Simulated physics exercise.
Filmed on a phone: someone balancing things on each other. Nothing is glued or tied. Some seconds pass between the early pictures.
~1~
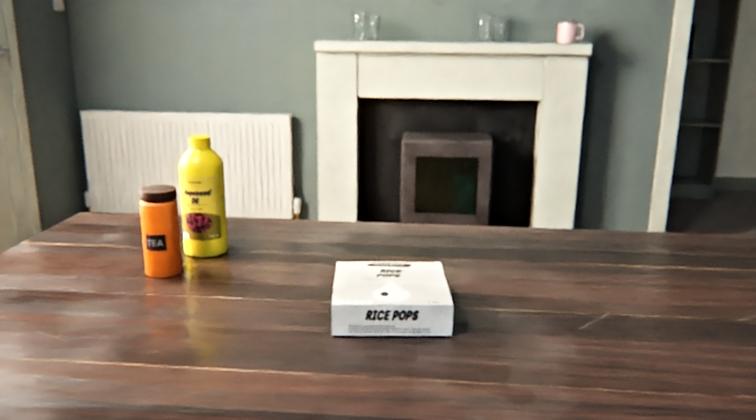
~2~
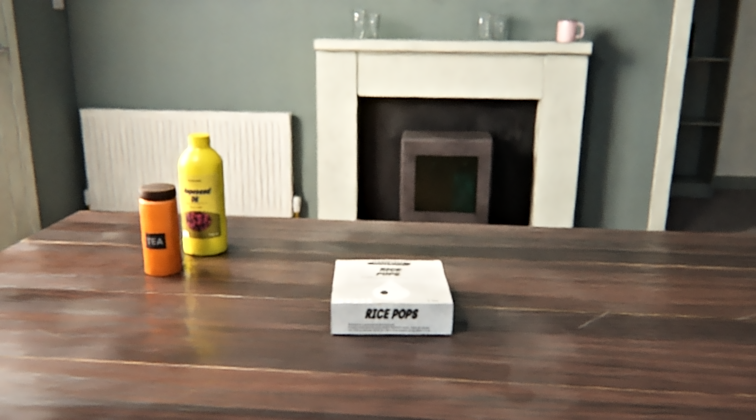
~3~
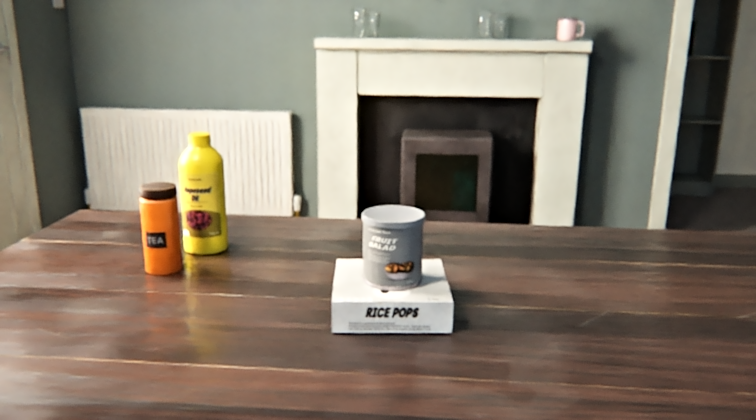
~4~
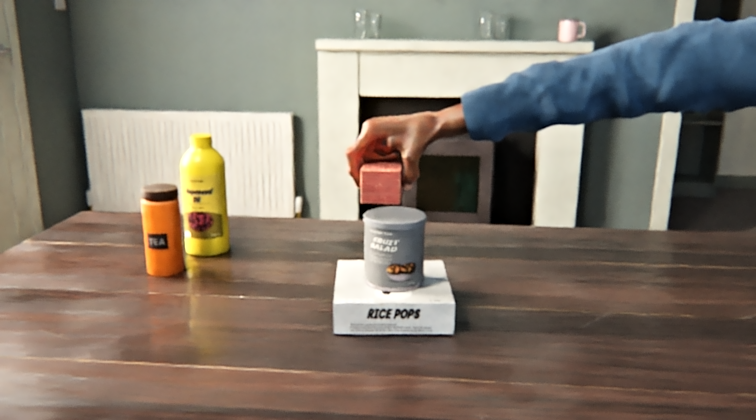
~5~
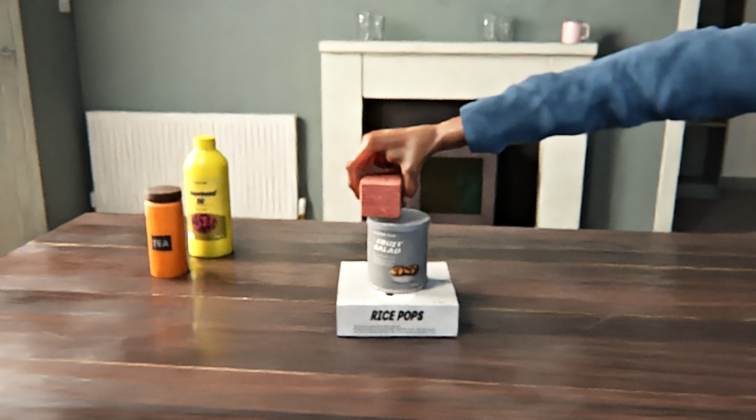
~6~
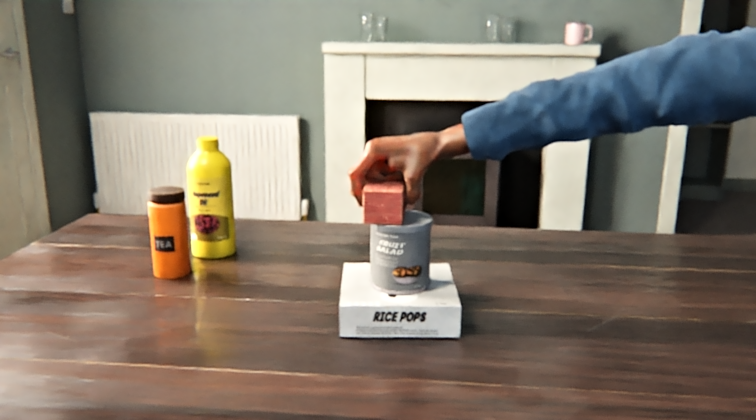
A hand lowers a red block onto a grey tin standing on a white box.
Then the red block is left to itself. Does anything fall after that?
It holds.
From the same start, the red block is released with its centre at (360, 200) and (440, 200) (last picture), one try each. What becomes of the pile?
First, it gives way; second, it comes apart.
Then, 0.70 s on from there, no change.
Then, 1.60 s on from there, red block resting near (385, 201).
In the end, all 5 unmoved. At the end, from the last picture's camera, red block near (385, 201). The pile keeps its balance.
